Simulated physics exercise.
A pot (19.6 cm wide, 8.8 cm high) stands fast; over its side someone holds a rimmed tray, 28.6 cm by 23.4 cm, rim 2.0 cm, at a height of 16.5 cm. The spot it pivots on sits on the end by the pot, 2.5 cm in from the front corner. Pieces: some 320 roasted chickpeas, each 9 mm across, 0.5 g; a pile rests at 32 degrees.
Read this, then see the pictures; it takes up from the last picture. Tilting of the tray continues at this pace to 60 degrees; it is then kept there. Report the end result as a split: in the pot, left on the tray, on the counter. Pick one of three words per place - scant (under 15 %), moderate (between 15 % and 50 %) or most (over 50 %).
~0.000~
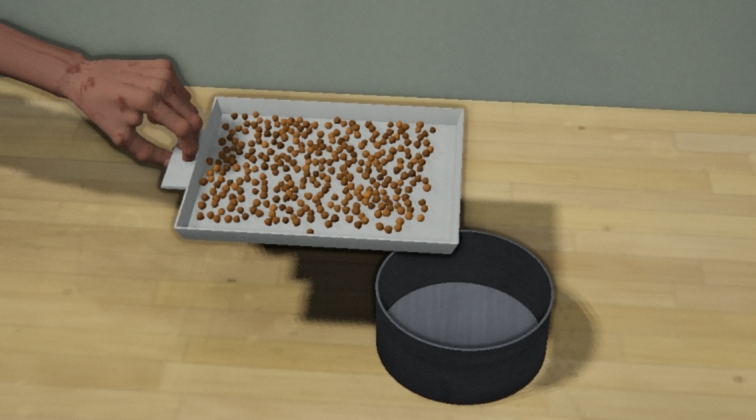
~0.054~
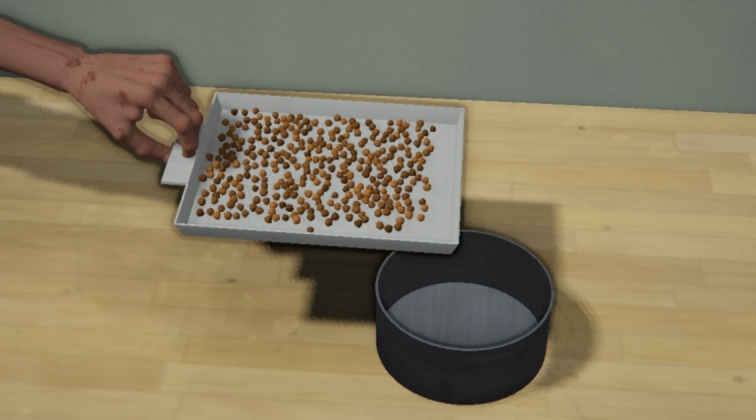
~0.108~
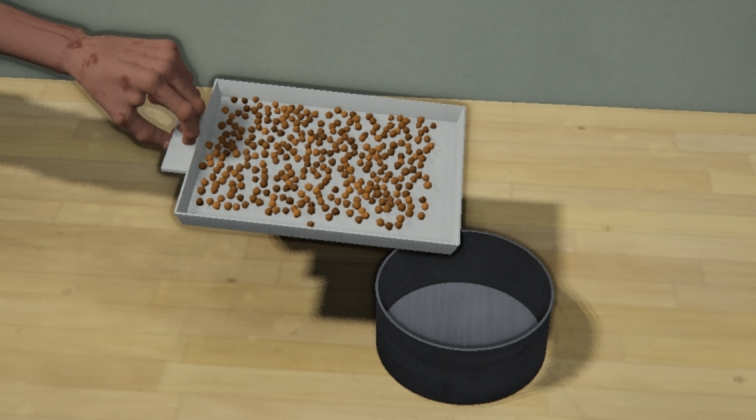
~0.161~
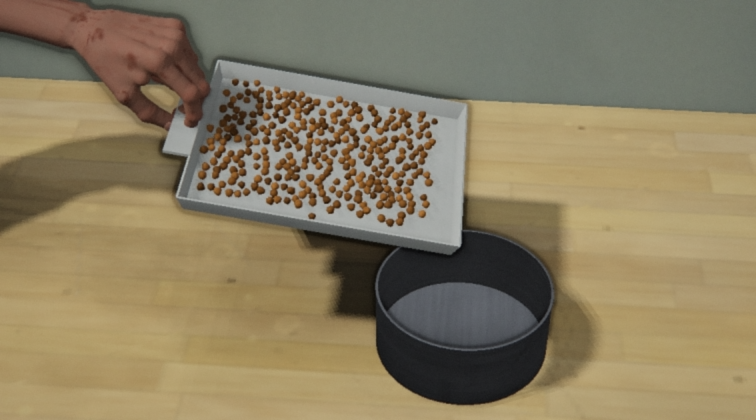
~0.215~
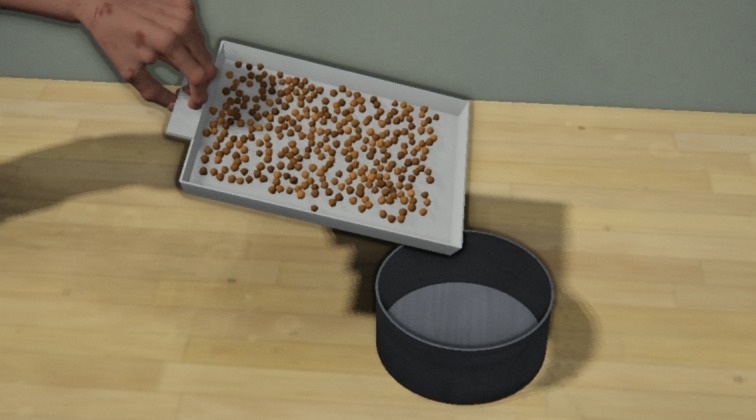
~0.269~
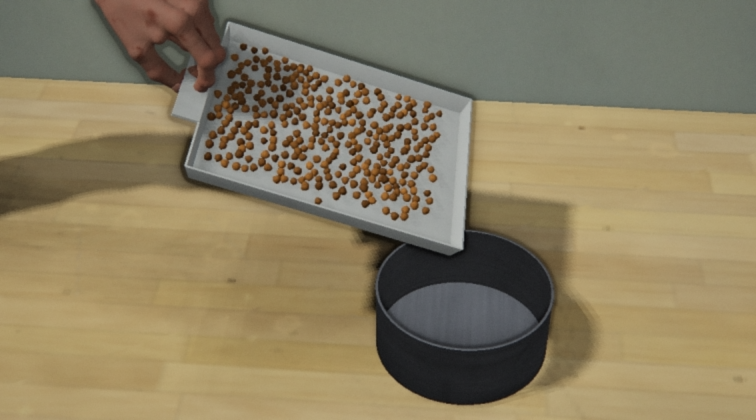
My call is pot: Moderate, tray: Most, counter: Scant.
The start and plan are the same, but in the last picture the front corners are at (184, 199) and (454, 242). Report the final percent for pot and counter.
Final per cent - pot 5, counter 0.
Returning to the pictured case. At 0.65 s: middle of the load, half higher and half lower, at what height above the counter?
Height: Around 22 cm.
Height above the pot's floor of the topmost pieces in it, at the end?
2.0 cm.
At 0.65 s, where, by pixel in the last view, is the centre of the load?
By then the middle of the load sits around (441, 166).
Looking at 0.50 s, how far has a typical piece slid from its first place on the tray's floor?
5 cm.
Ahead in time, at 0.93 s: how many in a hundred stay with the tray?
Roughly 65 per cent.
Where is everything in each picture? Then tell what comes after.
In the first picture, tray tilt 0 degrees, front corners at (182, 224) and (451, 239); middle of the pieces at (321, 168); pot at (465, 287).
In the second picture, tray tilt 1 degrees, front corners at (182, 220) and (452, 239); middle of the pieces at (321, 165).
In the third picture, tray tilt 4 degrees, front corners at (183, 209) and (453, 239), lowest corner right front; middle of the pieces at (322, 159).
In the fourth picture, tray tilt 9 degrees, front corners at (184, 194) and (454, 240), lowest corner right front; middle of the pieces at (323, 149).
In the fifth picture, tray tilt 14 degrees, front corners at (188, 178) and (455, 241), lowest corner right front; middle of the pieces at (326, 139).
In the sixth picture, tray tilt 19 degrees, front corners at (193, 163) and (457, 243), lowest corner right front; middle of the pieces at (330, 130); pot at (465, 287). The tray's pace is about 90 degrees a second.
After 0.50 s, tilt 40 degrees; the tray holds 100 %, the pot 0 %.
After 0.65 s, tilt 54 degrees; the tray holds 100 %, the pot 0 %.
Then, at 0.93 s, tilt 60 degrees; the tray holds 65 %, the pot 25 %.
At rest (1.6 s), pot 30 %, tray 65 %, counter 5 %.
